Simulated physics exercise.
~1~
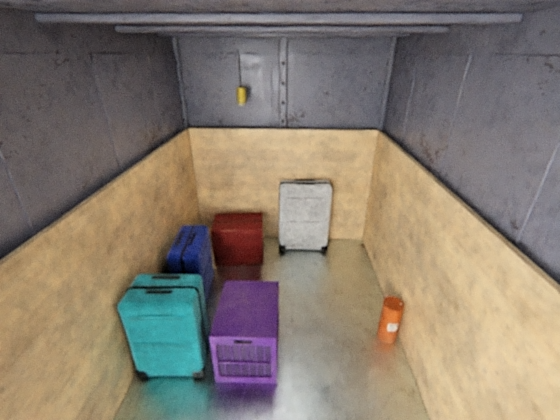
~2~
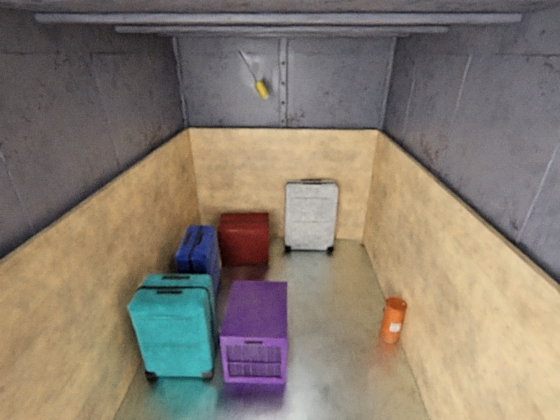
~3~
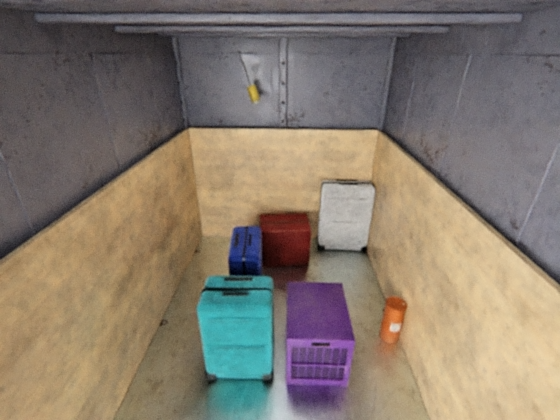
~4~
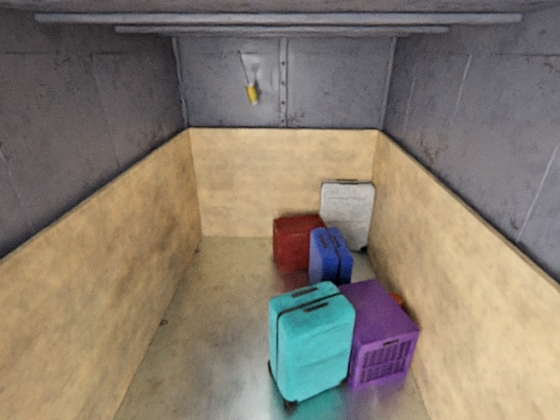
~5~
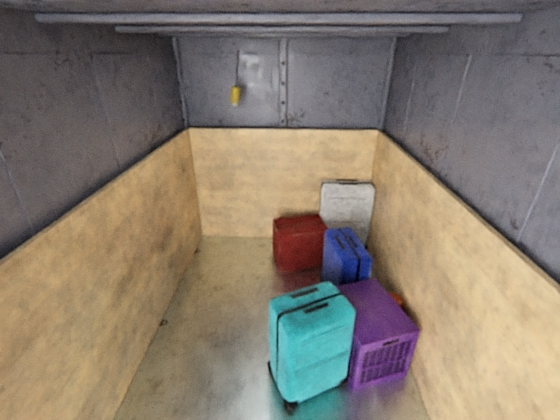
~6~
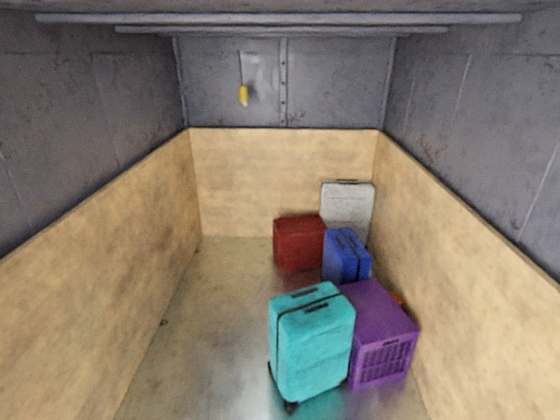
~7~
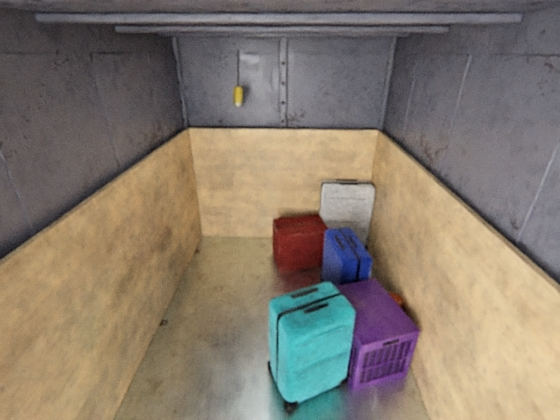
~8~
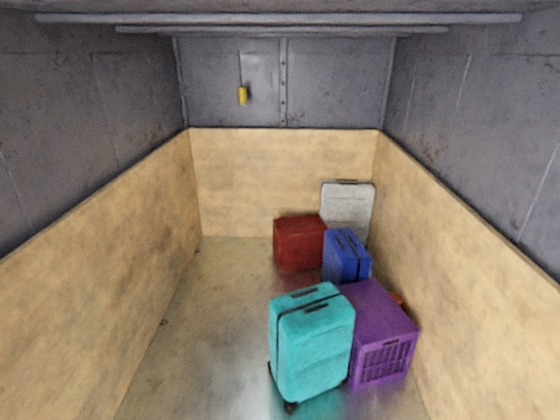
The load bay of a van, with grey metal walls above wooden panels, is seen from behind, facing the front wall. Turquoise and blue cases, a purple chest and a red box stand on the left, a white case stands at the back, and a small orange canister sits by the right wall. As a yellow lamp swings on its cord, the luggage slides right, slightly at first, then farther. The white case stops near the right wall, while the turquoise case turns and the purple chest hides the canister almost completely. The blue case slides a little farther, and everything rests upright, clustered on the right.
